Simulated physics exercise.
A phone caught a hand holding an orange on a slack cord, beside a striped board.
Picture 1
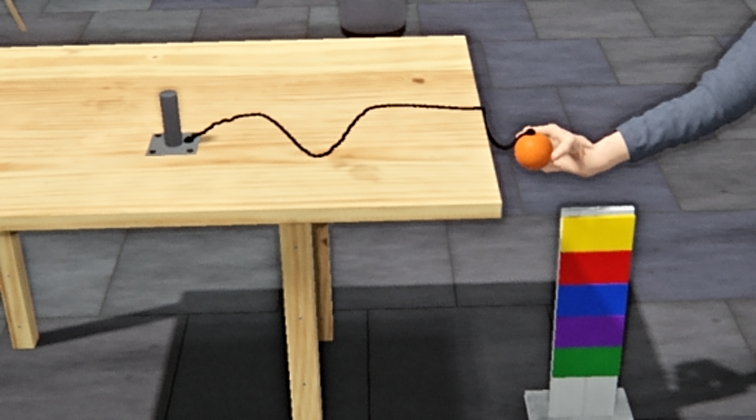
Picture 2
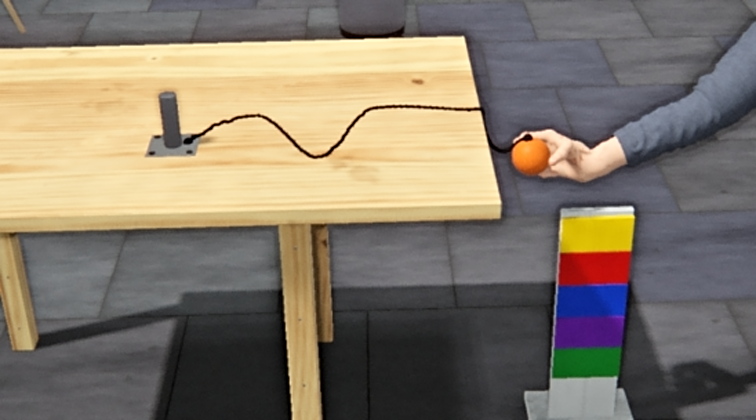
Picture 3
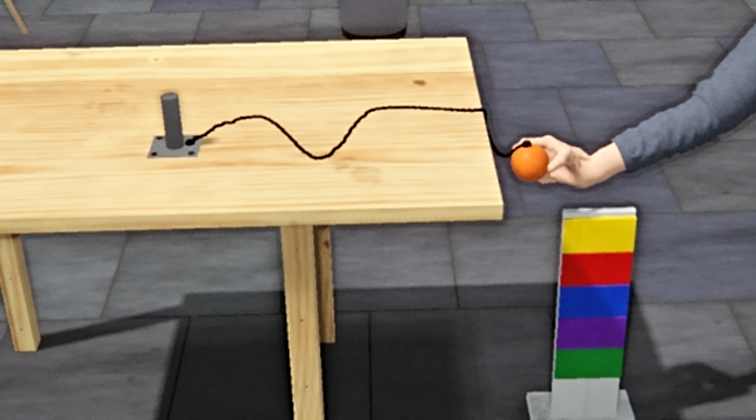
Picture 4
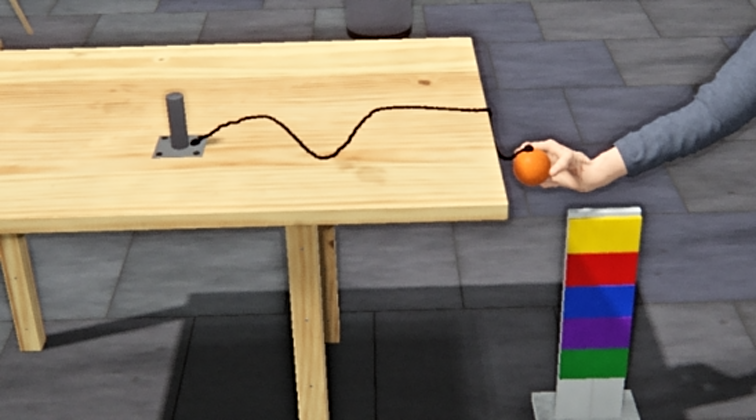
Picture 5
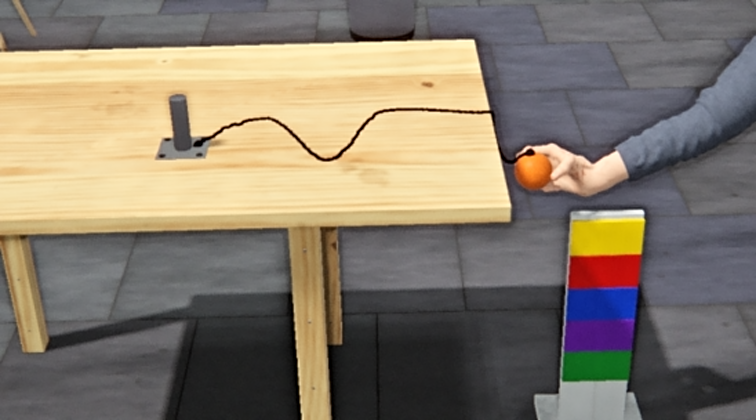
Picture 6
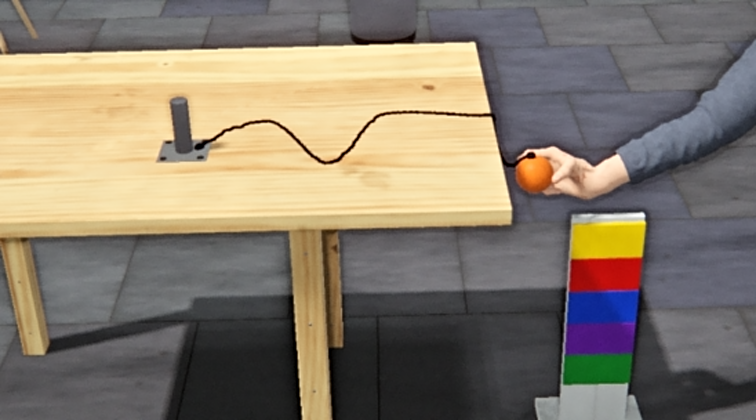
A hand in a grey-blue sleeve reaches in from the right and holds an orange just off the edge of a pale wooden table, seen from slightly above on a grey tiled floor. A wavy black cord runs from a dark metal post to the orange, above a stand striped yellow, red, blue, purple and green. The hand and orange lower very slightly while the camera drifts a little.
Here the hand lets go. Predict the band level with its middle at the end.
Prediction: Purple.
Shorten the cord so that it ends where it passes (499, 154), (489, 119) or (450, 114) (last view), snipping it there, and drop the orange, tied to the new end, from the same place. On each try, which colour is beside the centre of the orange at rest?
Lab note - try 1: Blue; try 2: Red; try 3: Yellow.
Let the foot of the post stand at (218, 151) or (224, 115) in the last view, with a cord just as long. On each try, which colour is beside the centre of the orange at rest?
Result per try, in order: Green / green.
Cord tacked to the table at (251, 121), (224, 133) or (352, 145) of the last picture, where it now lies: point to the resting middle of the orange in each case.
First near (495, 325), then near (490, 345), then near (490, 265).
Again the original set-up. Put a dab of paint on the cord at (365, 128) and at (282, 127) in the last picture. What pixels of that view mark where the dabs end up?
One finishes at (499, 162) and the other at (321, 149).
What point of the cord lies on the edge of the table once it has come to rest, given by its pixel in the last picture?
It's the point at about (363, 131).
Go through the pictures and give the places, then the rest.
The first picture shows orange (534, 151); yellow (598, 235); red (595, 269); blue (592, 301); purple (590, 333); green (587, 363).
The second picture shows orange (531, 156); cord through (220, 125) (283, 132) (333, 148) (368, 110) (459, 110).
The third picture shows orange (530, 162).
The fourth picture shows orange (533, 167); cord through (227, 125) (290, 133) (339, 149) (375, 111) (466, 110).
The fifth picture shows orange (534, 171).
The sixth picture shows orange (535, 174); cord through (231, 130) (294, 137) (343, 154) (379, 116) (470, 115).
A little later, orange near (450, 360); level with purple.
Next, orange near (517, 383); level with purple.
When it is over, orange near (487, 380); level with purple. Its middle rests at the purple band.
